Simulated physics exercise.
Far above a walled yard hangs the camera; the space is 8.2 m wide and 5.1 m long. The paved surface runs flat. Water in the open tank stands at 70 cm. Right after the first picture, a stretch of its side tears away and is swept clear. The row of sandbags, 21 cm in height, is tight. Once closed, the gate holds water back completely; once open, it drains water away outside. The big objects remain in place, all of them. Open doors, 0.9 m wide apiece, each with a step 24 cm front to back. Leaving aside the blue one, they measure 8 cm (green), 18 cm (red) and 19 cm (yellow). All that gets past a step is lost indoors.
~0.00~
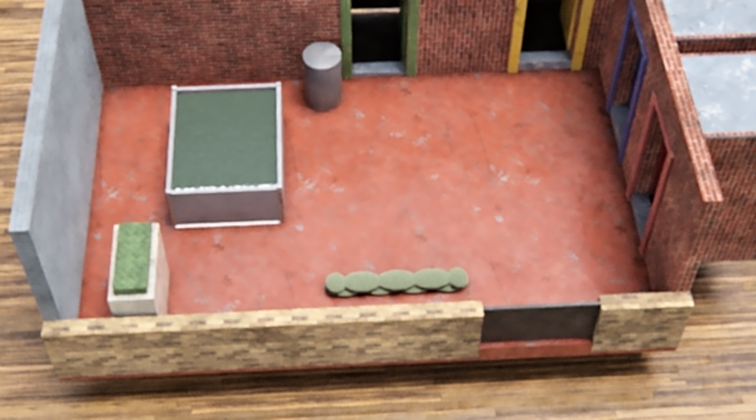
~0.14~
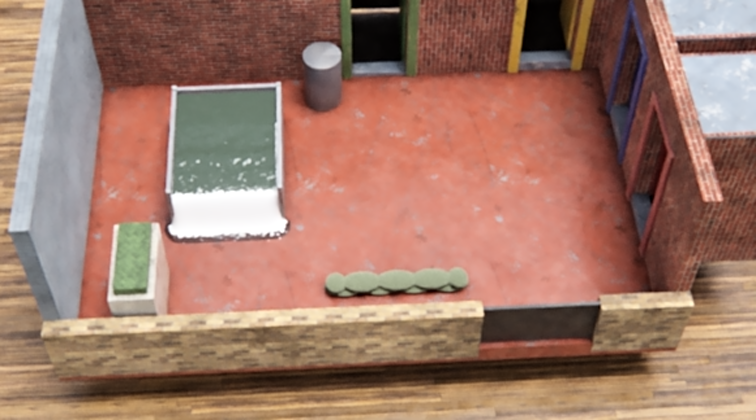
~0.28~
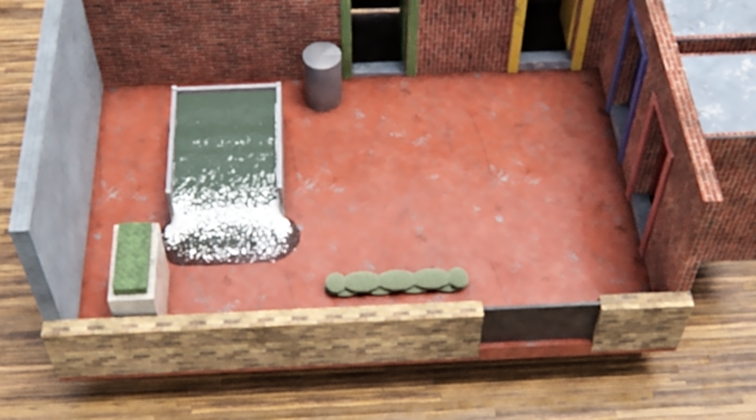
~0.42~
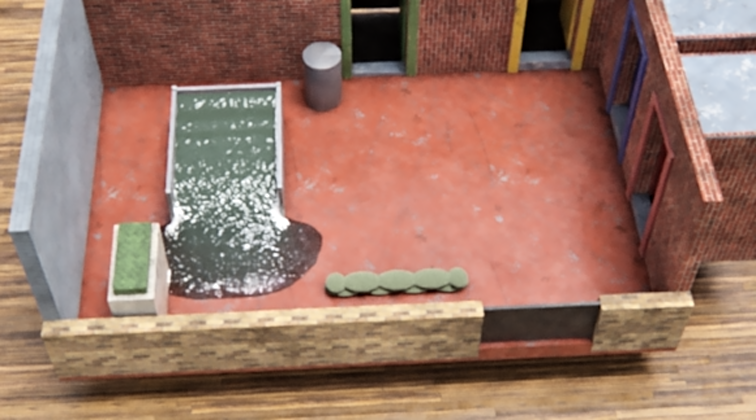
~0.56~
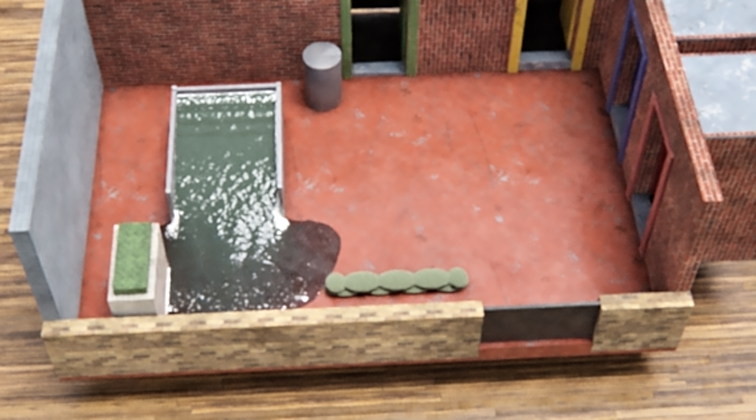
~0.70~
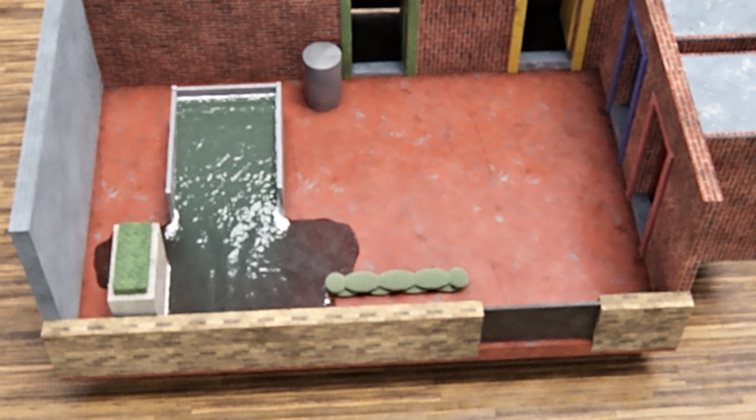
A walled yard with a flat red floor is seen from high above, its brick walls at the back and right, a grey wall at left and a low tan wall in front. An open tank of dark green water stands at left near a grey cylinder, a planter and a green row of sandbags. The tank's front side gives way, and foaming water pours out, spreading forward and sideways around the planter.
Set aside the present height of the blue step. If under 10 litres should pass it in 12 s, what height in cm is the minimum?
The minimum is around 6.5 cm.
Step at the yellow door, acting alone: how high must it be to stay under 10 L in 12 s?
Roughly 13.5 cm at the yellow door.
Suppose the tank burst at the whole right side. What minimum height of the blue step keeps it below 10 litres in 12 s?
Some 23 cm.
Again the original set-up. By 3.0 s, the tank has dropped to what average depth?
I'd put it near 14 cm.
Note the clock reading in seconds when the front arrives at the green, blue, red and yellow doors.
Green = 5.5 s, blue = 4.5 s, red = 3.4 s, yellow = 5.5 s.
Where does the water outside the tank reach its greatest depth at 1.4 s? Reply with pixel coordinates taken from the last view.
(181, 326).
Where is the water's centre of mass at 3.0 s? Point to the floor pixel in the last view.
Centre estimate: (277, 269) px, approximately.
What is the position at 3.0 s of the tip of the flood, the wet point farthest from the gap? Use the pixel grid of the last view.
Lab note: Front tip approx. (655, 325).
After 1.4 s water covers 20 % of the floor, deepest (50 cm) near (181, 326); it has not reached the blue door.
After 3.0 s water covers 45 % of the floor, deepest (28 cm) near (321, 298); it has not reached the blue door.
After 12.0 s water covers 95 % of the floor, deepest (12 cm) near (382, 275); 6 cm at the blue door, 0 litres in over its 23 cm step.
At the blue door as built, the water arrived by 4.5 s and peaked near 10 cm at 9.4 s.
Run again over the same 12 s with other heights there, 15 litres in over 6 cm, 5 litres over 8 cm. The limit of 10 litres is kept from about 6.5 cm up.
